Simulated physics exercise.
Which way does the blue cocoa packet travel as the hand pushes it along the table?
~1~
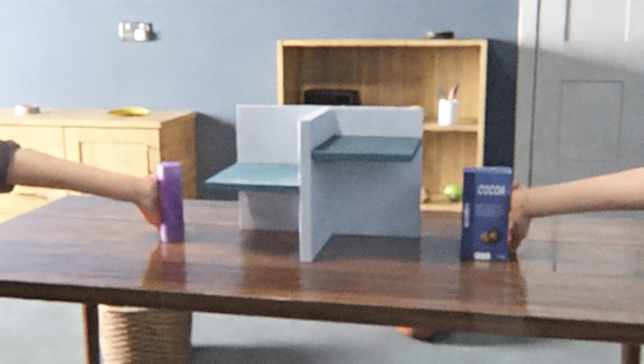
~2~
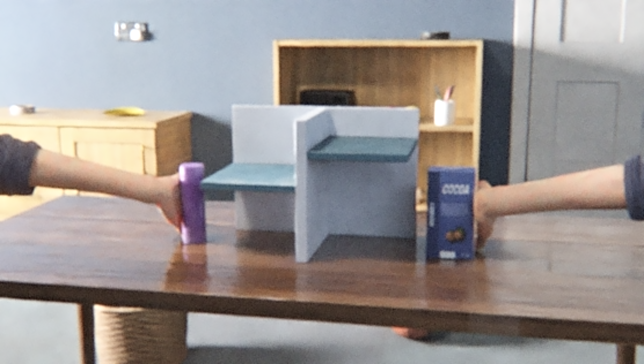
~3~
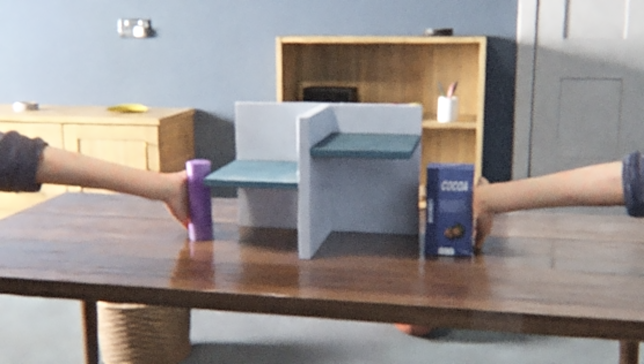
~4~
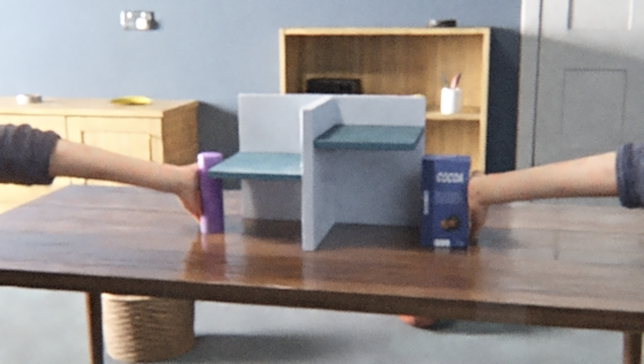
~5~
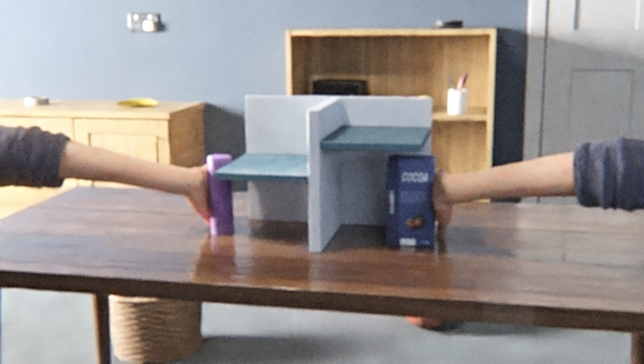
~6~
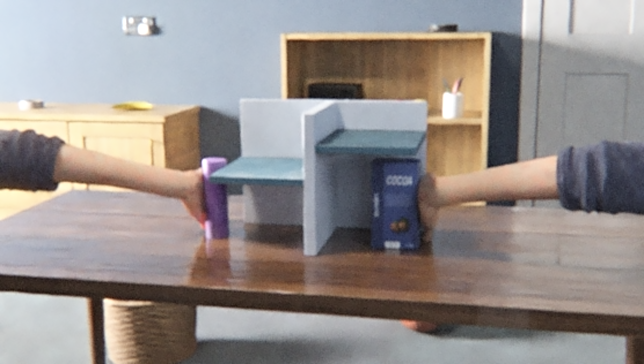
The blue cocoa packet moves to the left, going in under the higher shelf.
